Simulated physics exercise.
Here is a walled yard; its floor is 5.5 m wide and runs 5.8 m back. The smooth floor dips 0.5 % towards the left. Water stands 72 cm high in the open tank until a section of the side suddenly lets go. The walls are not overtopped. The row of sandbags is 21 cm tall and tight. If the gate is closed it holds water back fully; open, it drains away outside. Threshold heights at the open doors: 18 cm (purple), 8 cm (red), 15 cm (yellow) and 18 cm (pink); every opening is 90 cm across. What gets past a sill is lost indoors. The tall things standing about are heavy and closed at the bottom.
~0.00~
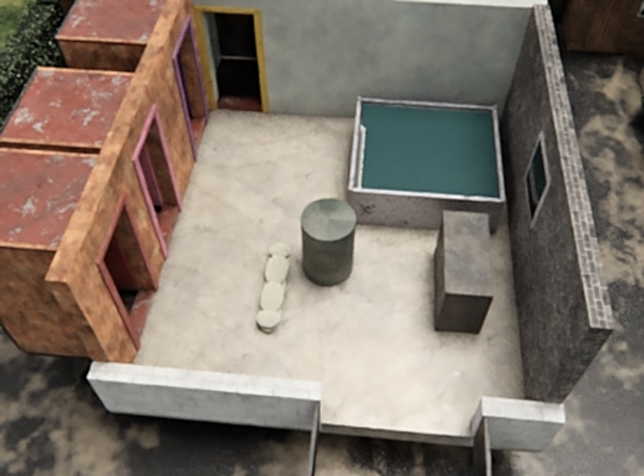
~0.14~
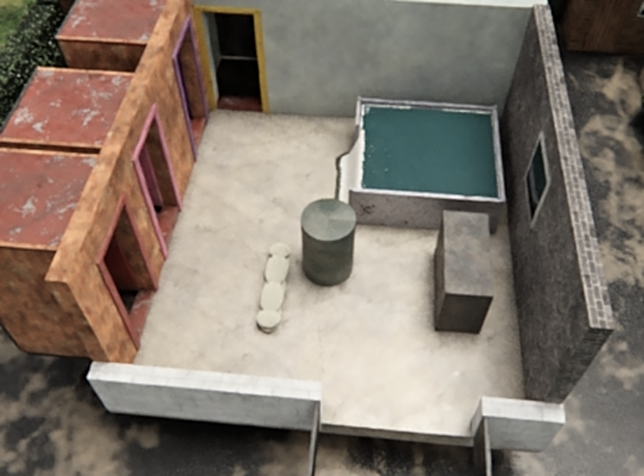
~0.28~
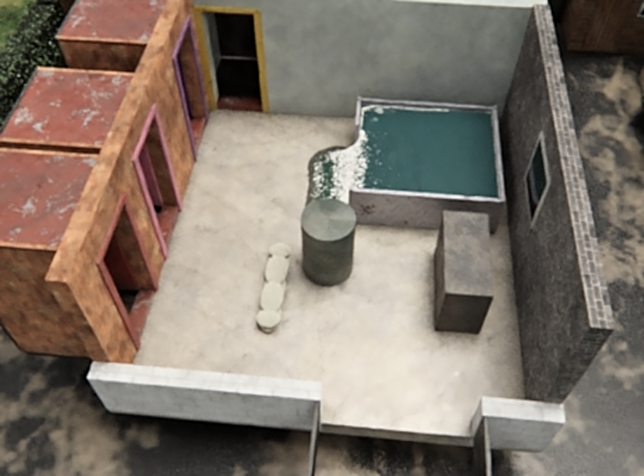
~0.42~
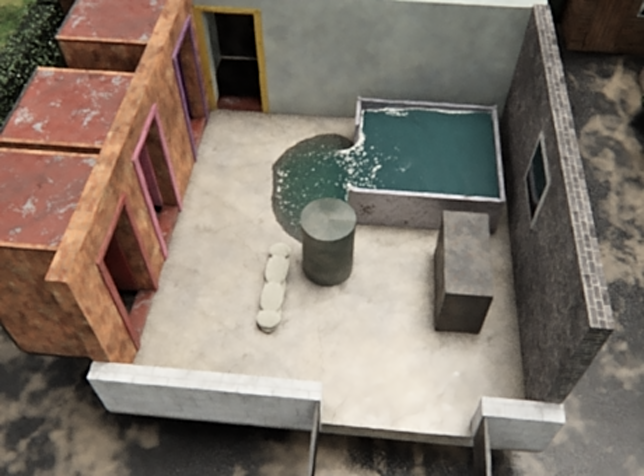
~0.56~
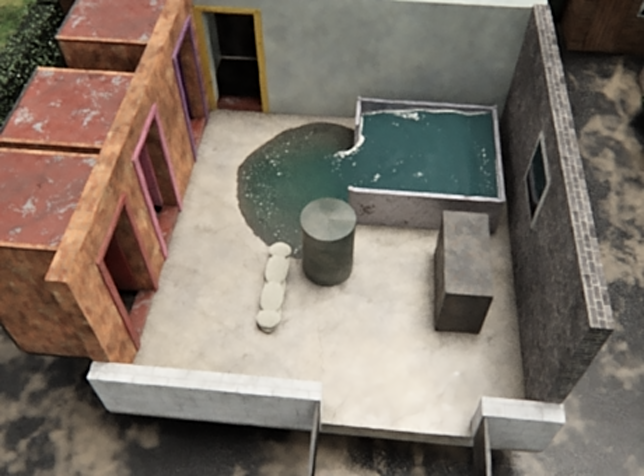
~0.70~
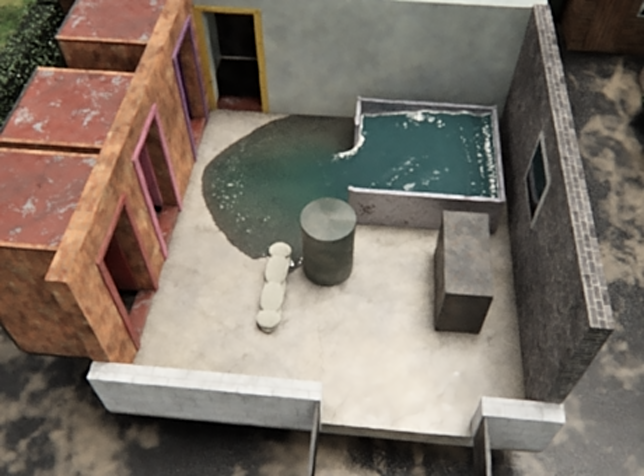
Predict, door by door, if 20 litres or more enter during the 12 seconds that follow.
Within that time: At the purple door it exceeds the limit; at the red door it exceeds the limit; at the yellow door it goes over the limit; at the pink door it goes over the limit.
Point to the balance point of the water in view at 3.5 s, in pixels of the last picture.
At about (301, 207).
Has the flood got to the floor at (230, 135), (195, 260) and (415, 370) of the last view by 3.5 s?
In turn: Under water, flooded, dry.
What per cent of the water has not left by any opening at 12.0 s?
Roughly 76 in a hundred.
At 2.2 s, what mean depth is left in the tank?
Roughly 34 cm on average.
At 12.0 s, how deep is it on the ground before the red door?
Some 11.0 cm.
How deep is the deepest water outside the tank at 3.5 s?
About 30 cm.
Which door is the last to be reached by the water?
Last comes the red one.
After 1.4 s water covers 40 % of the floor and is deepest (40 cm) near (188, 187); purple door 29 cm at the sill, 10 L in, red door not reached, yellow door 9 cm at the sill, 0 L in, pink door 30 cm at the sill, 3 L in.
After 2.2 s water covers 50 % of the floor and is deepest (41 cm) near (211, 111); purple door 35 cm at the sill, 56 L in, red door 15 cm at the sill, 1 L in, yellow door 29 cm at the sill, 19 L in, pink door 37 cm at the sill, 55 L in.
After 3.5 s water covers 60 % of the floor and is deepest (30 cm) near (127, 387); purple door 25 cm at the sill, 128 L in, red door 12 cm at the sill, 20 L in, yellow door 26 cm at the sill, 94 L in, pink door 24 cm at the sill, 132 L in.
After 7.0 s water covers 95 % of the floor and is deepest (20 cm) near (127, 387); purple door 14 cm at the sill, 145 L in, red door 14 cm at the sill, 60 L in, yellow door 13 cm at the sill, 150 L in, pink door 14 cm at the sill, 143 L in.
After 12.0 s water covers 95 % of the floor and is deepest (12 cm) near (178, 219); purple door 9 cm at the sill, 145 L in, red door 11 cm at the sill, 131 L in, yellow door 10 cm at the sill, 150 L in, pink door 12 cm at the sill, 143 L in.
